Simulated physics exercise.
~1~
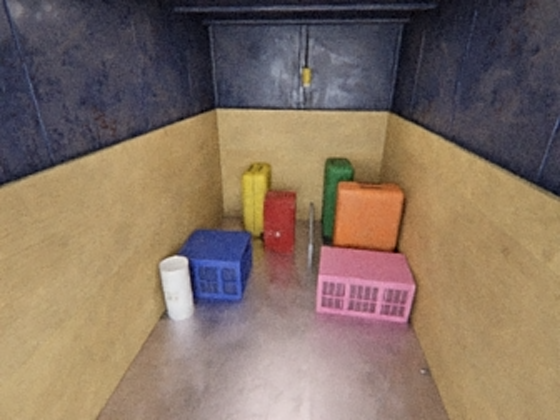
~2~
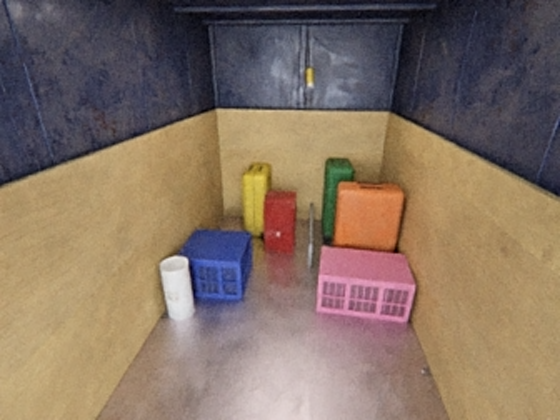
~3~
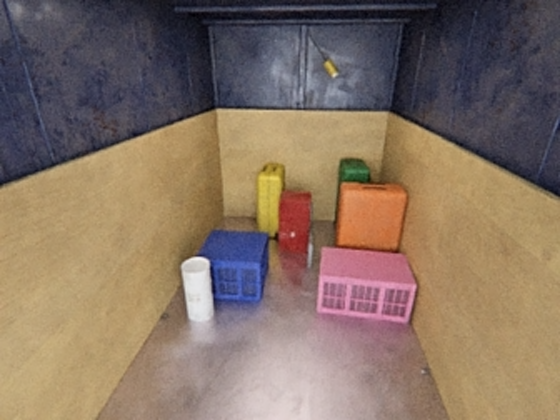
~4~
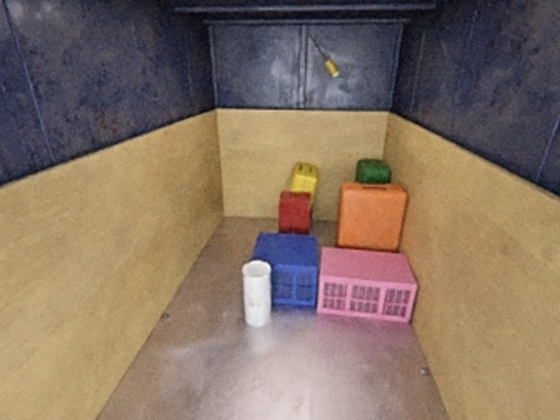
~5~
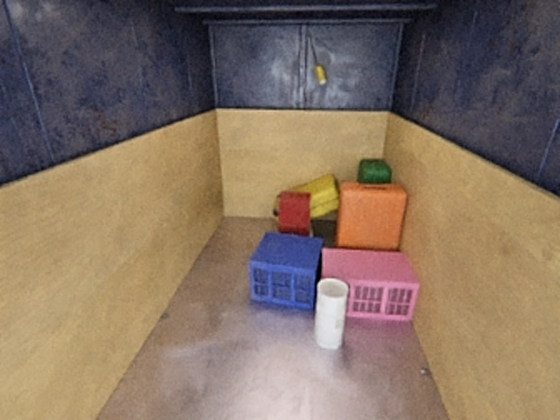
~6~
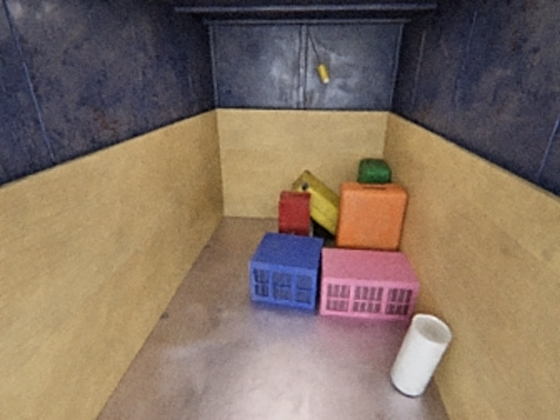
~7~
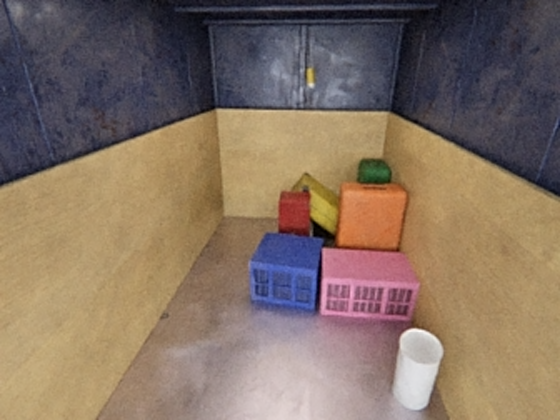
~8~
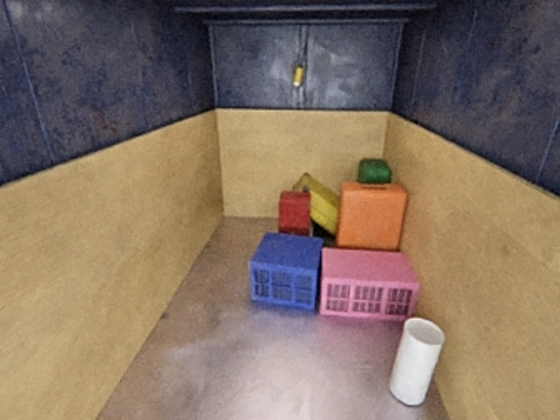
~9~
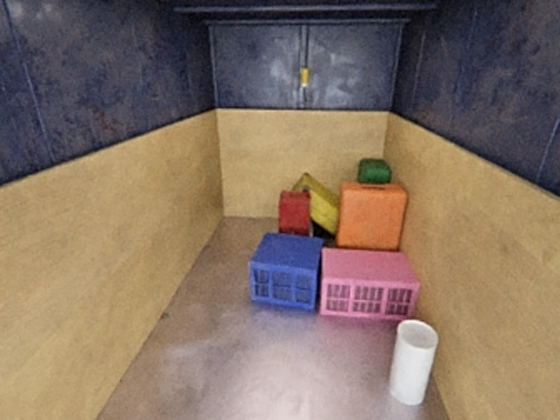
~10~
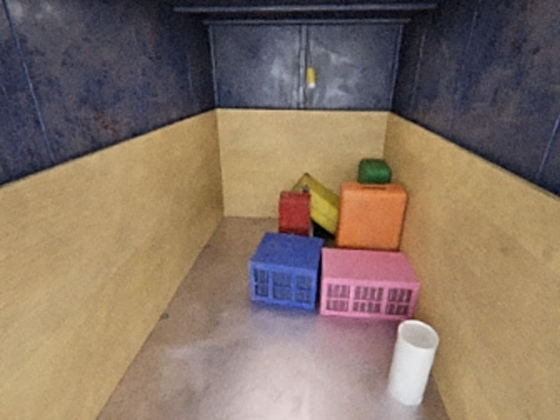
In a van's load bay, boxes and cases sliding right, the yellow case toppling and the white canister ending nearest, front right.
